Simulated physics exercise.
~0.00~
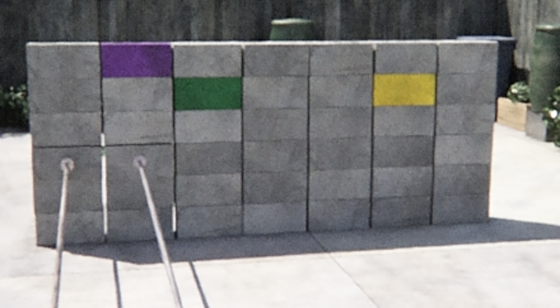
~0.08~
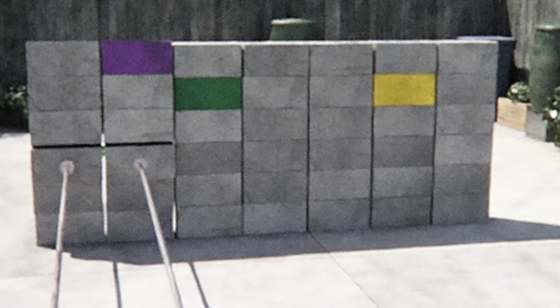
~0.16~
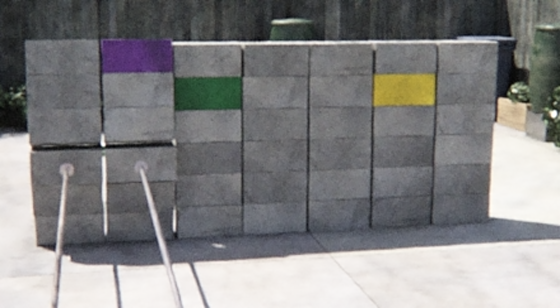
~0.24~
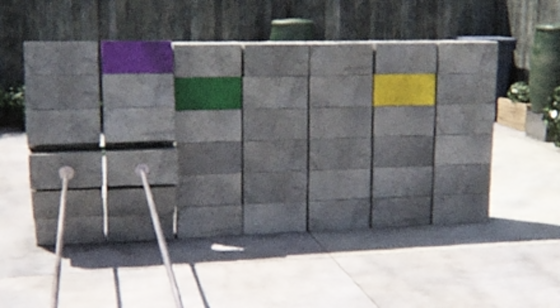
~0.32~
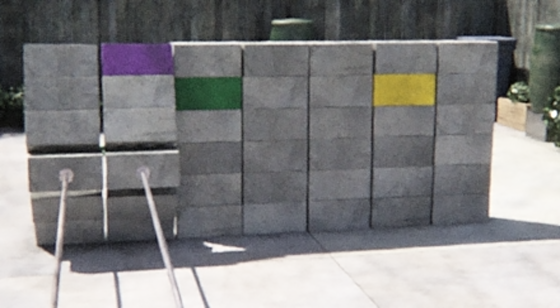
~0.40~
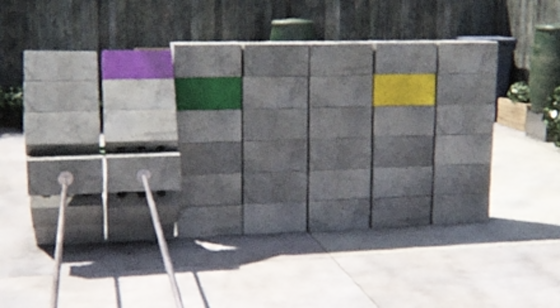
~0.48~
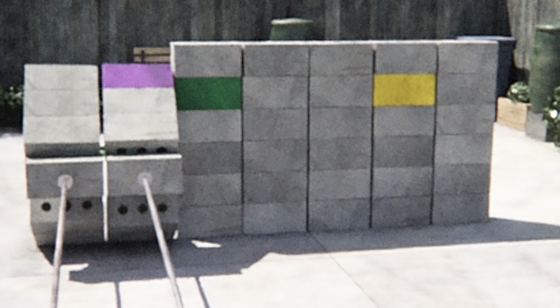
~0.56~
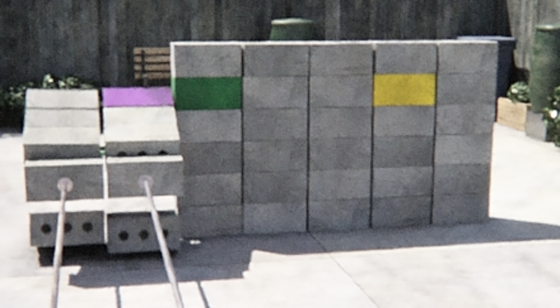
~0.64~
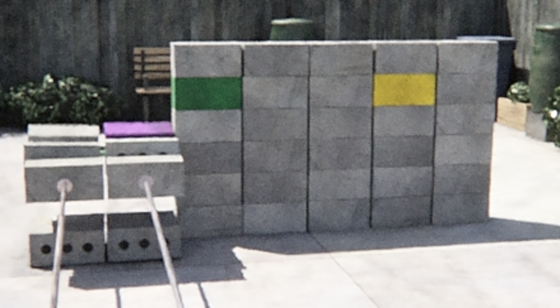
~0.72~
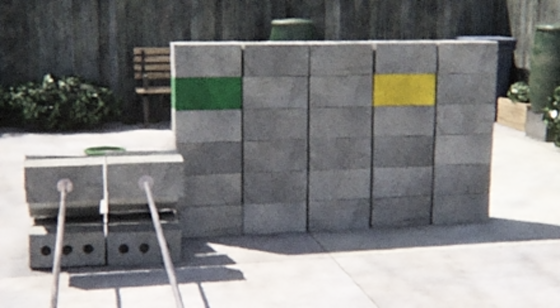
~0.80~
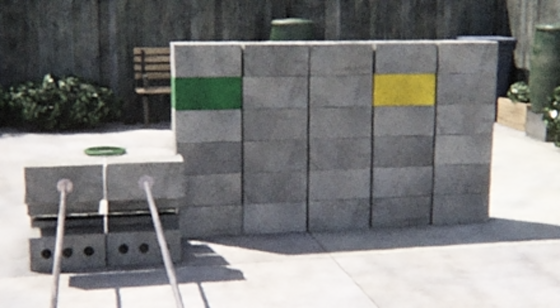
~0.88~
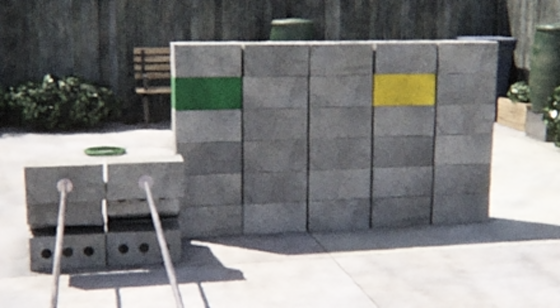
On a sunlit concrete patio in front of a dark wooden fence, a wall of grey blocks stands in straight columns, with single blocks coloured purple, green and yellow. Two long rods attached to neighbouring blocks low in the two left columns draw them steadily toward the viewer. The blocks above, the purple one among them, lean backward, then tip further and drop behind the pulled pair. A bench and a bush come into view where they stood. The two columns end as a low heap at left, while the green and yellow blocks stay up in the standing wall.
